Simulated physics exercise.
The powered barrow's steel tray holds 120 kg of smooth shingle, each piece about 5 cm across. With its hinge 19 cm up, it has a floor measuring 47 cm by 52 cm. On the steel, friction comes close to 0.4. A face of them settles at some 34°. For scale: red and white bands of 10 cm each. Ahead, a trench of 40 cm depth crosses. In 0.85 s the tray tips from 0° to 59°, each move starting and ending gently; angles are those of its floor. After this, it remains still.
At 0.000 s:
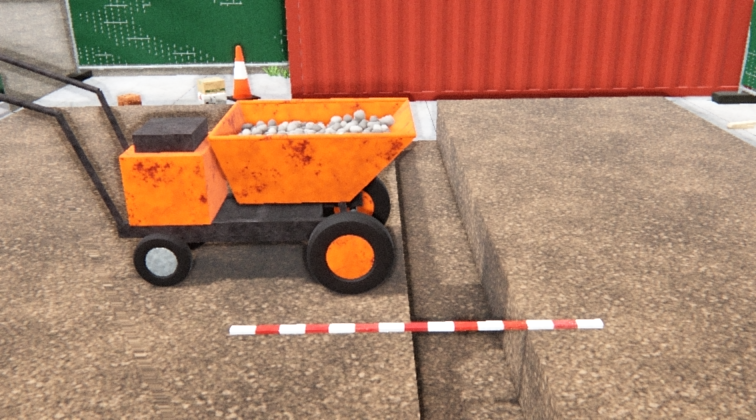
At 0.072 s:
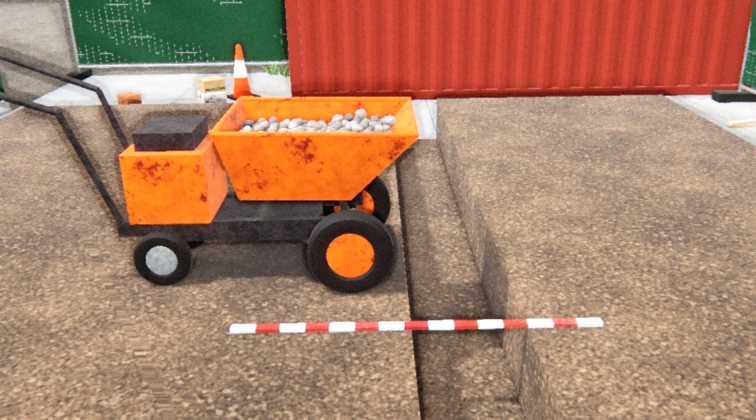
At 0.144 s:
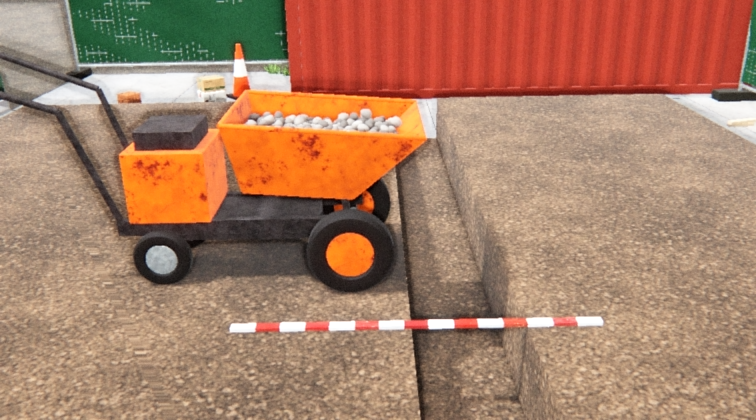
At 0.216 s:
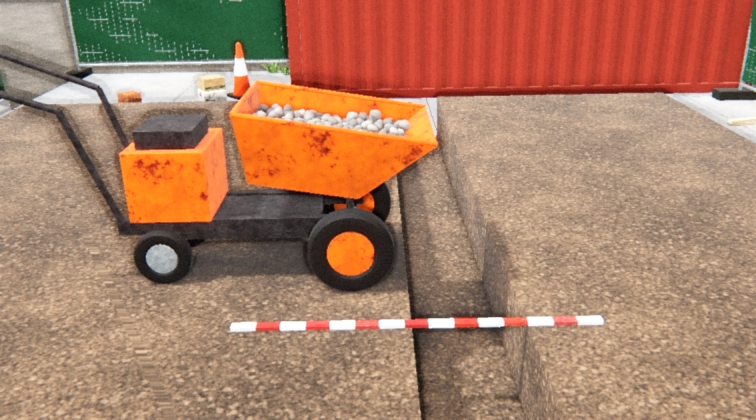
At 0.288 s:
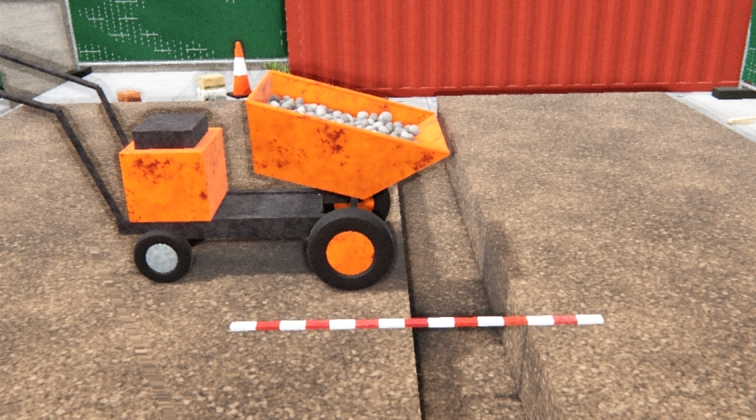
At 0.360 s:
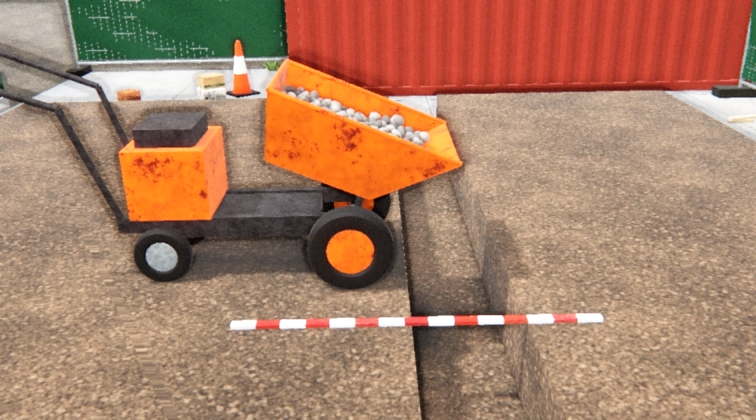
On a patch of brown ground with a narrow trench, an orange powered barrow stands before a red container, its tray full of pale stones. The tray starts level, then its back end rises gradually, slanting the front lip down to the right, while the wheels stay put.
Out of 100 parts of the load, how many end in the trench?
Some 40 out of 100.
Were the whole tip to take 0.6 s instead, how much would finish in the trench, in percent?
About 35%.
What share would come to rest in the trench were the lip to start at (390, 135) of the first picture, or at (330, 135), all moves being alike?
The first start gives about 65 per cent, the second about 100.
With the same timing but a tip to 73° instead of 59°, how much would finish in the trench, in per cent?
The trench would hold about 40% of it.
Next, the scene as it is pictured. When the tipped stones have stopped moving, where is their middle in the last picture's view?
Middle at around (522, 252), I'd say.
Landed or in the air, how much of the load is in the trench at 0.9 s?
By then, around 5 percent.
After 0.6 s the floor is at 50°; 100 % in the tray; the foremost stones are at (467, 193).
After 0.9 s the floor is at 59°; 85 % in the tray, 4 % in the trench, 11 % past the trench; the foremost stones are at (539, 256).
After 1.3 s the floor is at 59°; 41 % in the tray, 7 % in the trench, 52 % past the trench; the foremost stones are at (644, 252).
After 3.2 s the floor is at 59°; 0 % in the tray, 40 % in the trench, 60 % past the trench; the foremost stones are at (745, 258).
